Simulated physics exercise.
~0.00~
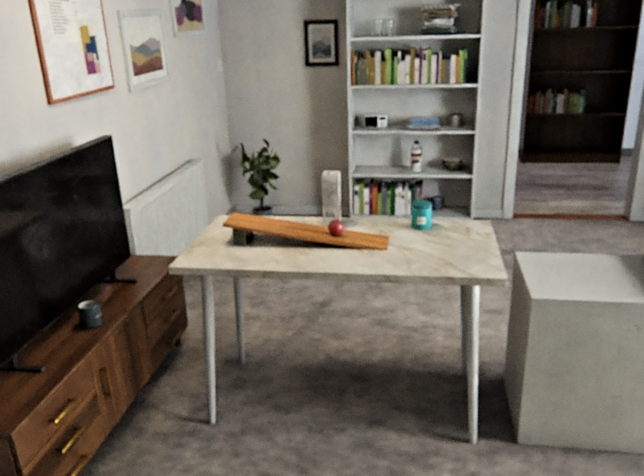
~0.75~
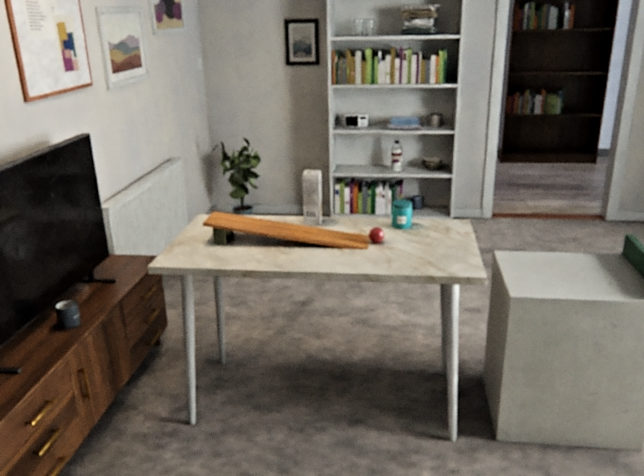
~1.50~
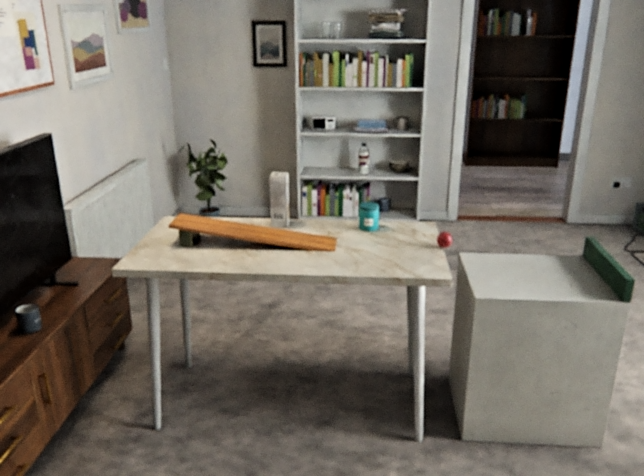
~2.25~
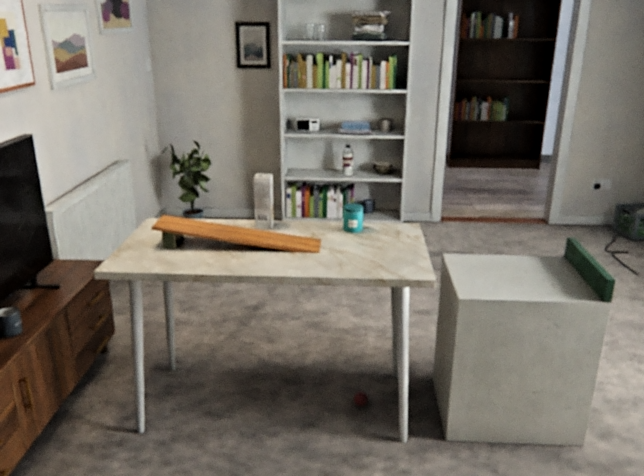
The clip shows a red apple rolling right down a wooden ramp on a table, past a turquoise jar and white carton, as the view pans slightly right. It leaves the table's right end and drops into the gap before the lower cabinet, ending near the floor.
